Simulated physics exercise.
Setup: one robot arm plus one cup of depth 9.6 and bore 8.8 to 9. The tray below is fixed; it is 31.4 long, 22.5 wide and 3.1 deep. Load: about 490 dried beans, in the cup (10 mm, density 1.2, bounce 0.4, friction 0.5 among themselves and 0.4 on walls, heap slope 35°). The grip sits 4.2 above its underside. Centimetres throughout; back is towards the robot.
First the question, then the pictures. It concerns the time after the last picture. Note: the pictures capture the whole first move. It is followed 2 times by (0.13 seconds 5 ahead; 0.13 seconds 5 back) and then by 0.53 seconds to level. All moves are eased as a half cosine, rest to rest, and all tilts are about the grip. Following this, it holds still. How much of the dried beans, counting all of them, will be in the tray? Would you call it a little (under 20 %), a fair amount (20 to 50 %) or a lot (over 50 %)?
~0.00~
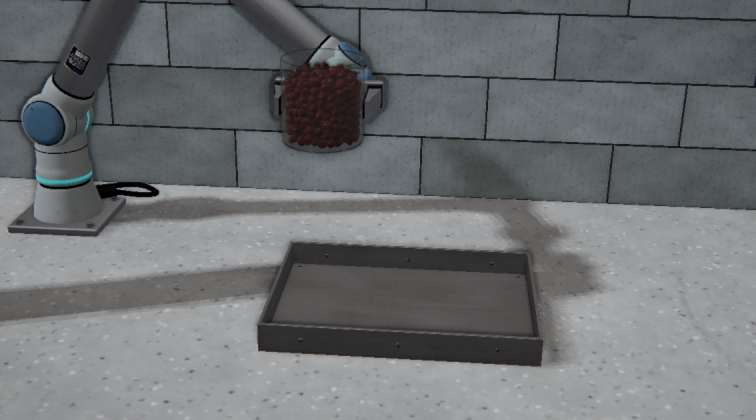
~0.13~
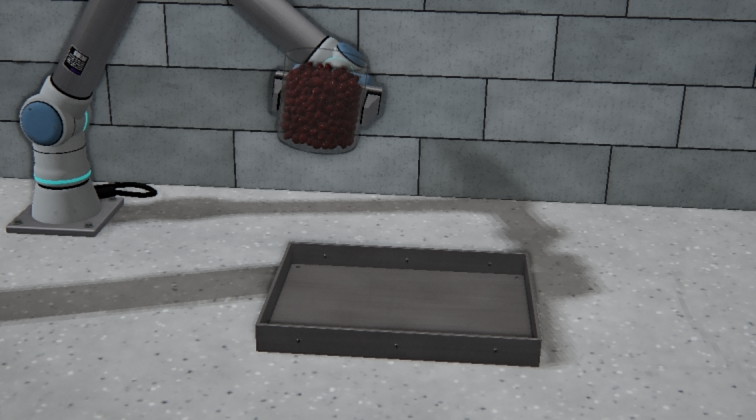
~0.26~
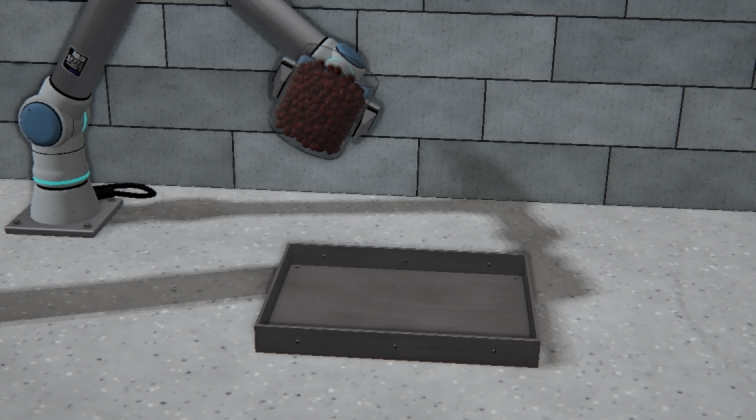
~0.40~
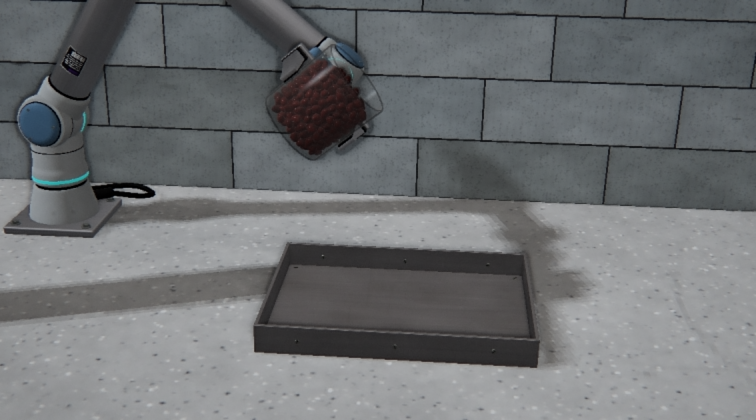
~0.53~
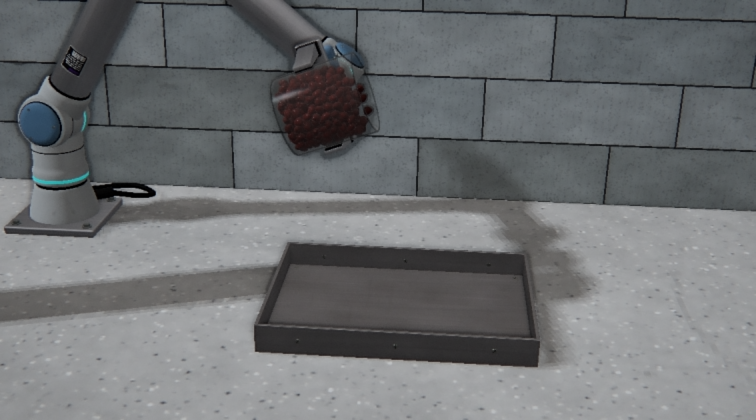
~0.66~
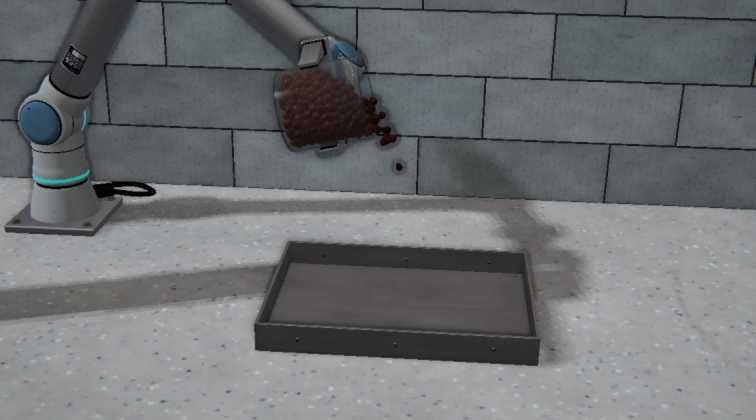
I would call it a lot, over 50 %.
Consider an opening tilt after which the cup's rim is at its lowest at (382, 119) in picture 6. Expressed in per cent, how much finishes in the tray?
About 30 %.
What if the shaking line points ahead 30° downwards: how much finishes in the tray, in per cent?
Roughly 40 percent of it.
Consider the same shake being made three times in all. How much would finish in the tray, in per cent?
Then about 75 per cent.
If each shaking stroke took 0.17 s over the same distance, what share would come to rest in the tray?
I'd expect close to 40 in a hundred.
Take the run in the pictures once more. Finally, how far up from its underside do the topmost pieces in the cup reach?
The top sits some 6.0 cm up.
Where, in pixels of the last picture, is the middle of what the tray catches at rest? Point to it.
It ends up close to (454, 306).
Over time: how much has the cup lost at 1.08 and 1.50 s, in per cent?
Readings in order: 40, 65.
After 1.08 s, tilted 77° forward, highest piece 27 above the table; 284 in the cup, 195 in the tray, 13 in flight or on a rim.
After 1.50 s, tilted 26° forward, highest piece 29 above the table; 310 in the tray, 179 in the cup, 3 on the table or floor.
After 1.91 s, level, highest piece 28 above the table; 310 in the tray, 179 in the cup, 3 on the table or floor.
After 2.96 s, level, highest piece 28 above the table; 310 in the tray, 179 in the cup, 3 on the table or floor.
In the end, 310 in the tray, 179 in the cup, 3 on the table or floor. That is 63 % in the tray.
